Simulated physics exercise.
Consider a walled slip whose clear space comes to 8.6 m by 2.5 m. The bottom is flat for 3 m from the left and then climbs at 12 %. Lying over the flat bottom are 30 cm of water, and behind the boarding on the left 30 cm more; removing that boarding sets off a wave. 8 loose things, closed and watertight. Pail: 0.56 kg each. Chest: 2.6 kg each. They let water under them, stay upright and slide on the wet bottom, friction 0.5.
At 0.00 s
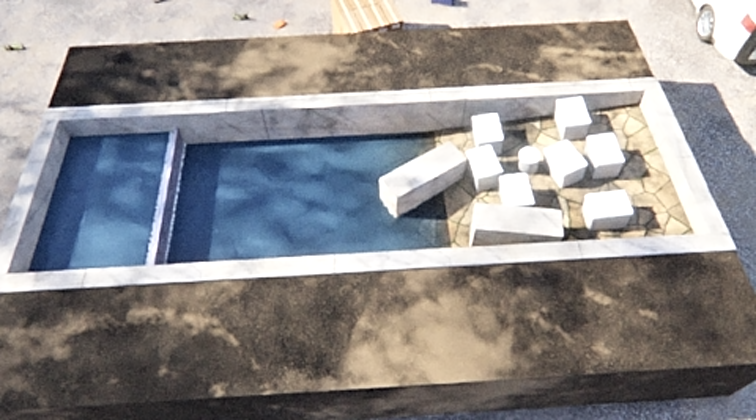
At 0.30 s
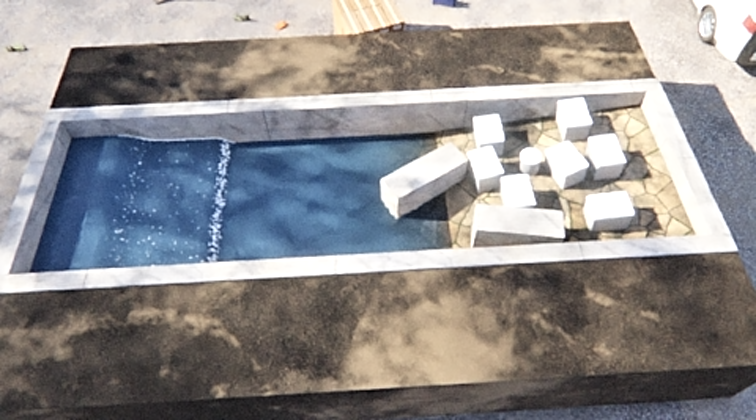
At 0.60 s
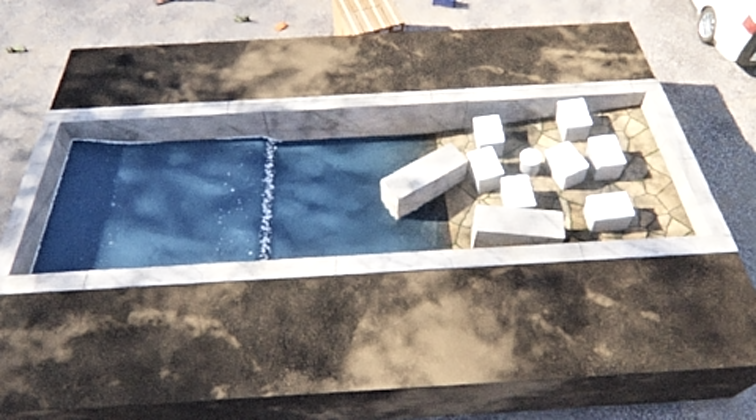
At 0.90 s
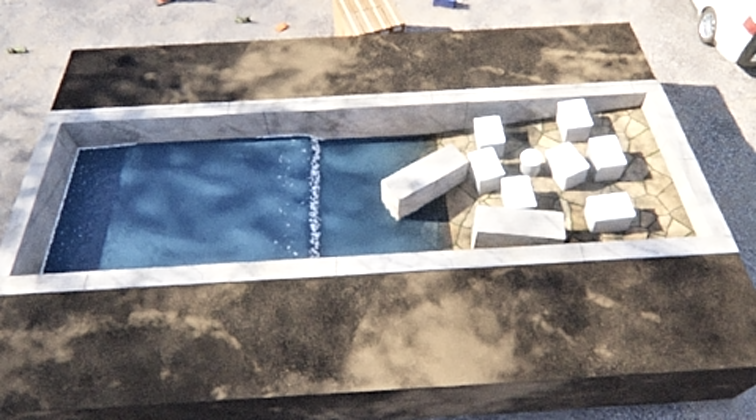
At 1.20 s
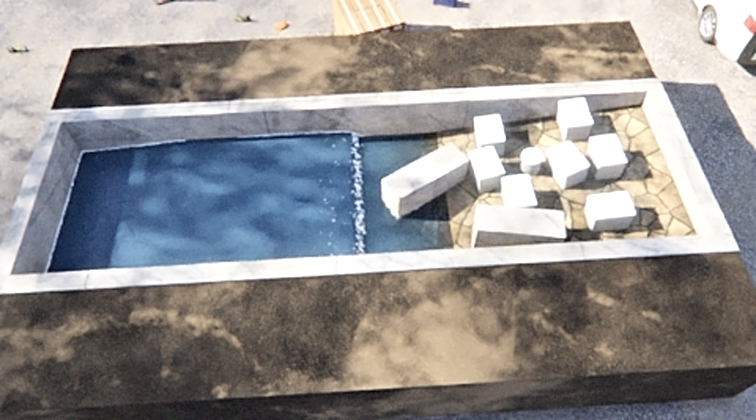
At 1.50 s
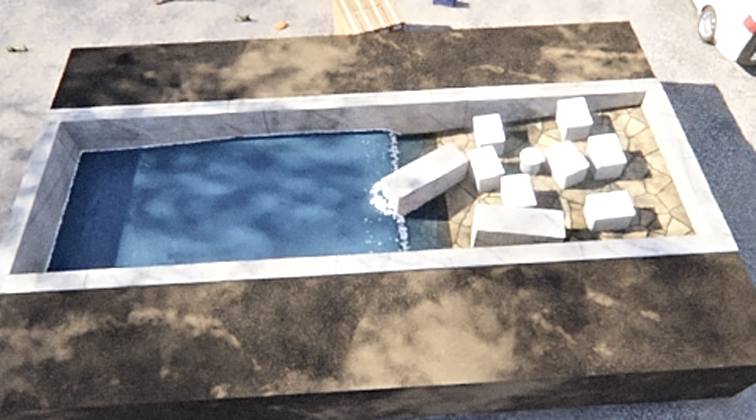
Water held behind a thin partition at the left end of a long, pale-walled basin surges rightward once the partition is gone, forming a foamy white front. The front crosses the calm blue pool and splashes against the long tilted white block, while the blocks on the stone-patterned floor stay still.
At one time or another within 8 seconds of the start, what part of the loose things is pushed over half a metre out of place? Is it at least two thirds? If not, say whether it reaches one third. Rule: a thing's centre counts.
Yes, two thirds or more.
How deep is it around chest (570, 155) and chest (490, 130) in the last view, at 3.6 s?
3 and 6 cm.
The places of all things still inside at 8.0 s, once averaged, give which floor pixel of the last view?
Around (492, 184).
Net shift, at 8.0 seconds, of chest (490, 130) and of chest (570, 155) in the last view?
Shifts: 100 cm / 80 cm.
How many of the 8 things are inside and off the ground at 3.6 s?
At that point I count 3.
After 2.1 s 0 of 8 are over 50 cm from their spots; 0 afloat.
After 3.6 s 5 of 8 are over 50 cm from their spots; 3 afloat.
After 5.6 s 5 of 8 are over 50 cm from their spots; 8 afloat.
After 8.0 s 6 of 8 are over 50 cm from their spots, and 8 have been at some point; 5 afloat.
